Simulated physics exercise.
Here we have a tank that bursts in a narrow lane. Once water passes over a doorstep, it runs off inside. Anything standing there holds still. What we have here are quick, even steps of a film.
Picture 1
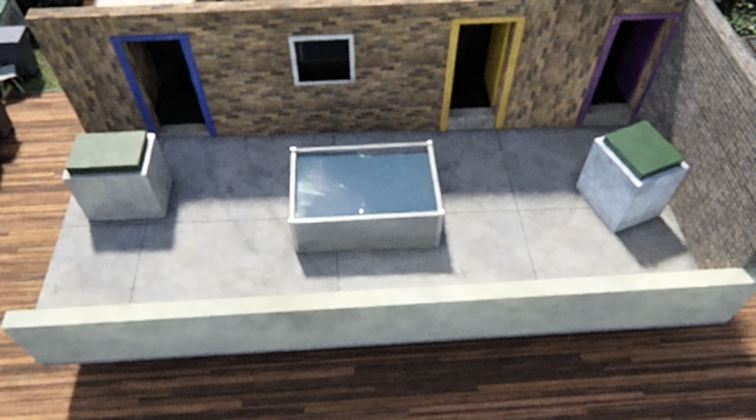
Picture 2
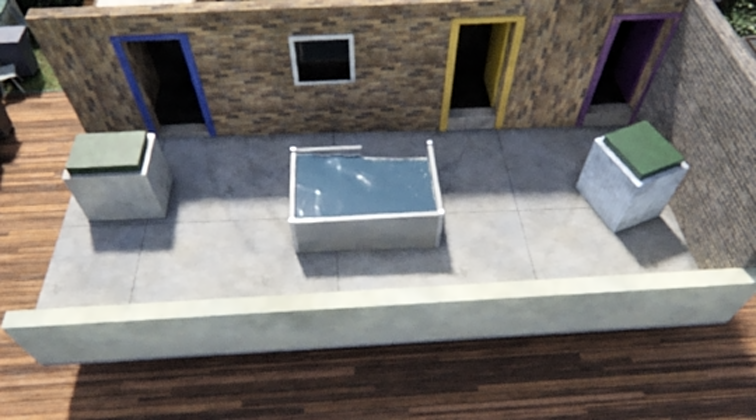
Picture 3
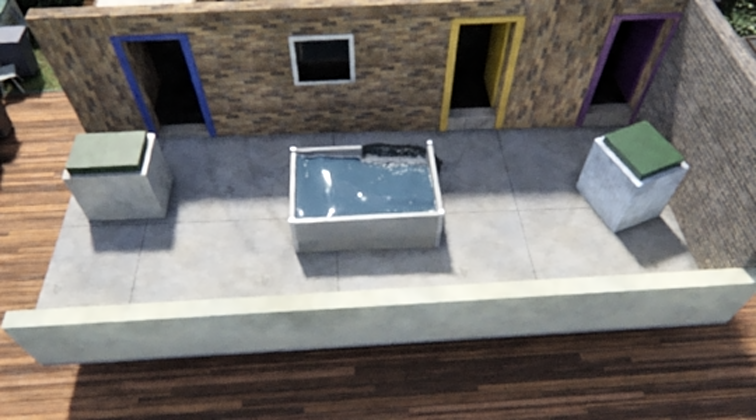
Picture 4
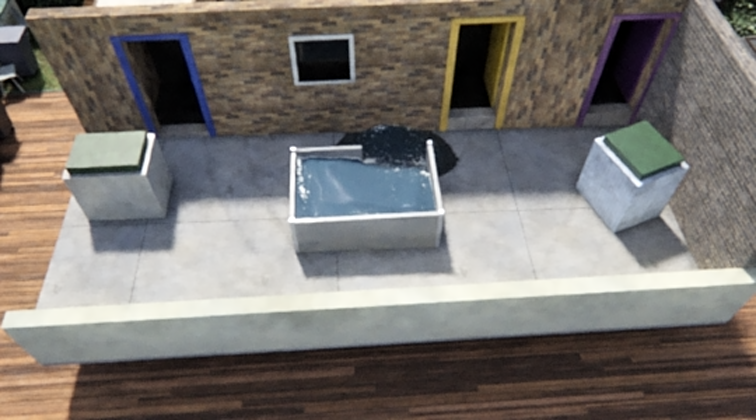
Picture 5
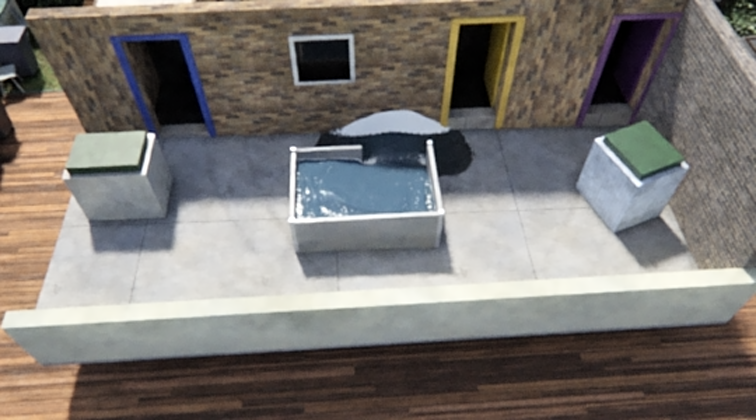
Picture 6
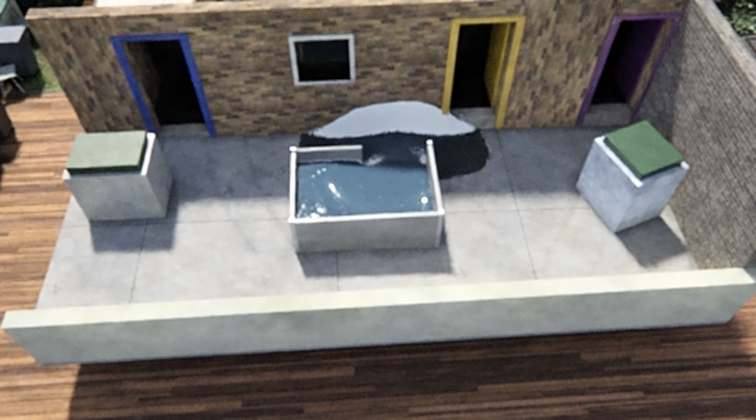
Water pours from a gap in the open tank's far side and spreads across the paving.
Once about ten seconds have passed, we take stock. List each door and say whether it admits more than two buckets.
Purple door - admits no more than two; blue door - admits no more than two; yellow door - admits no more than two.
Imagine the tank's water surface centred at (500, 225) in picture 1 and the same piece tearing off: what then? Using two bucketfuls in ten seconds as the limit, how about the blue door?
Note: Blue door does not reach it.
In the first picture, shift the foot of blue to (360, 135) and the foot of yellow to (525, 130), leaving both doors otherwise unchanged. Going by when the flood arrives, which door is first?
My pick is the blue one.
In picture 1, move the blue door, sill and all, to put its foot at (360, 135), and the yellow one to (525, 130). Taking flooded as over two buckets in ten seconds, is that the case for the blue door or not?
Result - the blue one exceeds the limit.
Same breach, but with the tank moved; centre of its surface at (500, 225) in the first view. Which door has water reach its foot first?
I'd pick the yellow-painted one.
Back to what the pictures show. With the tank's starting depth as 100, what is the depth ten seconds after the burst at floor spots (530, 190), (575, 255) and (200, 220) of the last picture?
Around 10, 10 and 2 %.
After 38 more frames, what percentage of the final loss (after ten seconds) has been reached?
Close to 80 per cent.
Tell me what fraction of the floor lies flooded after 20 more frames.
My best guess is some 55 %.
A moment on, water covers 15 % of the floor; the purple door not reached, the blue door not reached, the yellow door wet at the sill, nothing in.
Next, water covers 35 % of the floor; the purple door wet at the sill, nothing in, the blue door wet at the sill, nothing in, the yellow door wet at the sill, nothing in.
Then, water covers 55 % of the floor; the purple door wet at the sill, nothing in, the blue door wet at the sill, nothing in, the yellow door wet at the sill, nothing in.
Later, water covers 75 % of the floor; the purple door wet at the sill, nothing in, the blue door wet at the sill, nothing in, the yellow door wet at the sill, nothing in.
In the end, water covers 80 % of the floor; the purple door wet at the sill, nothing in, the blue door wet at the sill, nothing in, the yellow door wet at the sill, nothing in.
